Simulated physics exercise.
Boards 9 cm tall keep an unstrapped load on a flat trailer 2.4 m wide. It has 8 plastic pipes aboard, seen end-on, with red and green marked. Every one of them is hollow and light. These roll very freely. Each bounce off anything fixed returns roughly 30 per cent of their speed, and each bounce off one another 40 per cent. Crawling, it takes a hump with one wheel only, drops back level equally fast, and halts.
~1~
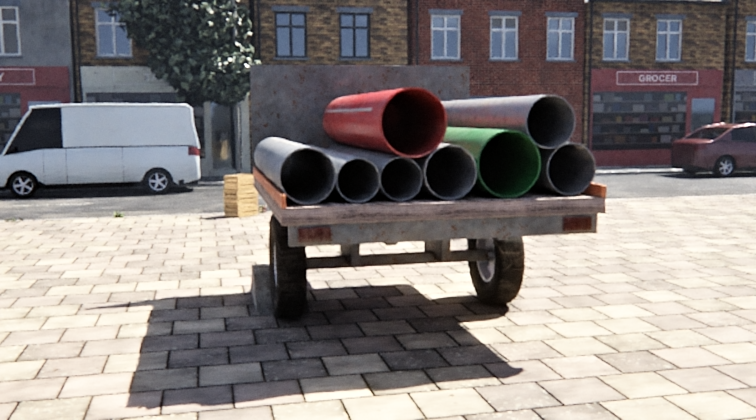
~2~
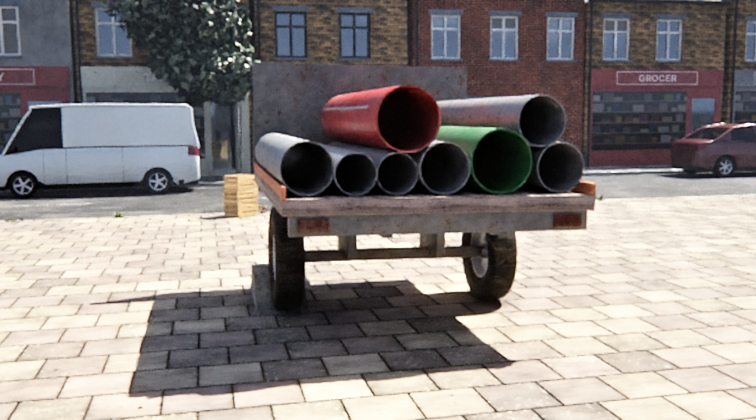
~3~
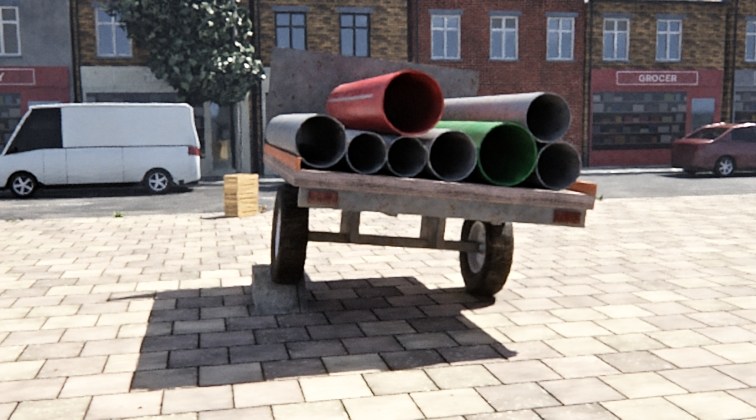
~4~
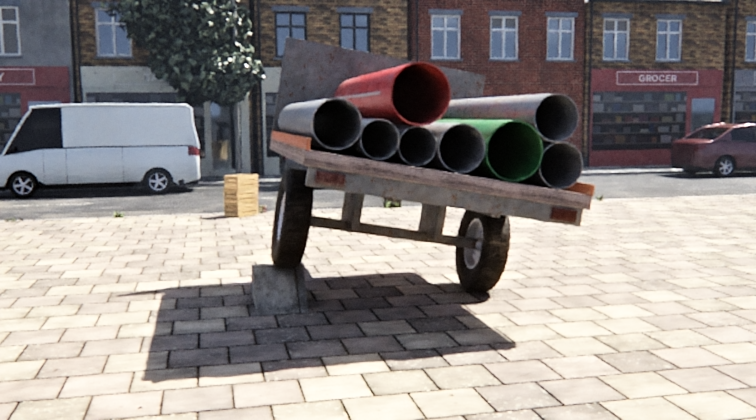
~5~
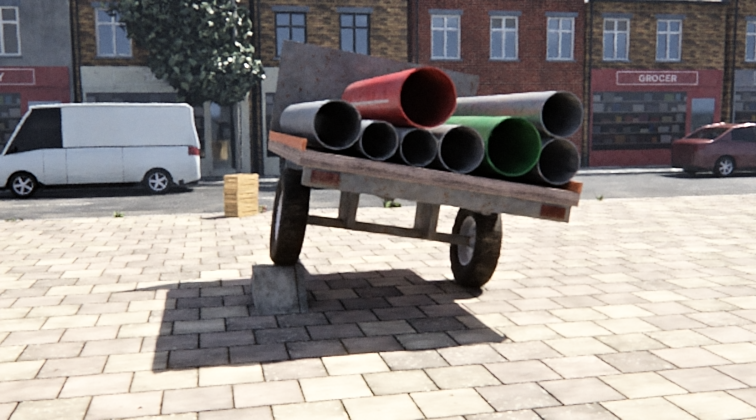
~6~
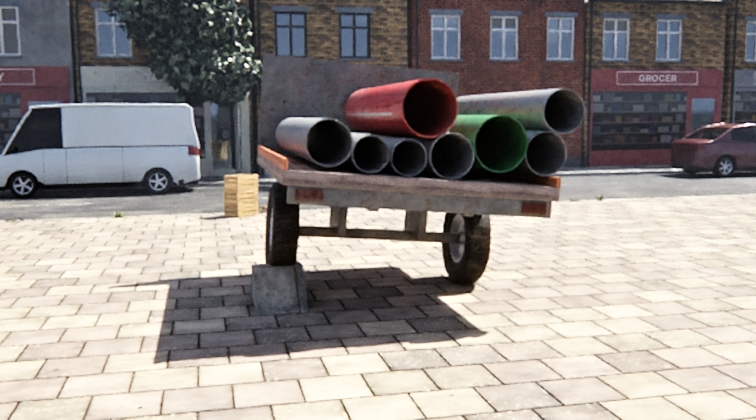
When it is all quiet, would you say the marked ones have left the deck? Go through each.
Red no, it has not; green no, it has not.
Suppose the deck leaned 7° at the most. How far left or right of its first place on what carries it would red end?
About 50 cm to the left.
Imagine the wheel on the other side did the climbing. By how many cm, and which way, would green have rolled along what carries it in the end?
Net shift: Near 40 cm left.
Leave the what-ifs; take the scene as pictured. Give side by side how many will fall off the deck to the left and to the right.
0 left, 2 right.
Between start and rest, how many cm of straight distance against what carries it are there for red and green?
The red one shifts some 40 and the green one roughly 50.
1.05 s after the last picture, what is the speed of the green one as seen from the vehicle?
Estimated speed near 0.0 m/s.
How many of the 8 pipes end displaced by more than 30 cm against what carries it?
Count: 7.
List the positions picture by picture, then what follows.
Red at (414, 123), green at (509, 164); 6 of the 8 make up the bottom layer, in the first frame.
Red at (409, 119), green at (501, 161); the deck slopes 1° down to the right, in the second frame.
Red at (413, 103), green at (507, 154); the deck slopes 6° down to the right, in the third frame.
Red at (421, 94), green at (514, 151); the deck slopes 10° down to the right, in the fourth frame.
Red at (428, 98), green at (513, 147); the deck slopes 10° down to the right, in the fifth frame.
Red at (430, 108), green at (500, 144); the deck slopes 5° down to the right, in the sixth frame.
Then, 1.1 s after the last picture, red is up on others, 80 cm from the left edge, rolling left; green is on the deck, 50 cm from the right edge; 2 off so far.
Then, 2.4 s after the last picture, red is up on others, 55 cm from the left edge; no change for green; 2 off so far.
Then, 4.0 s after the last picture, red is up on others, 60 cm from the left edge; green is on the deck, 40 cm from the right edge; 2 off so far.
At rest (5.9 s after the last picture), red is on the deck, 65 cm from the left edge; green is on the deck, 25 cm from the right edge; 2 off so far.
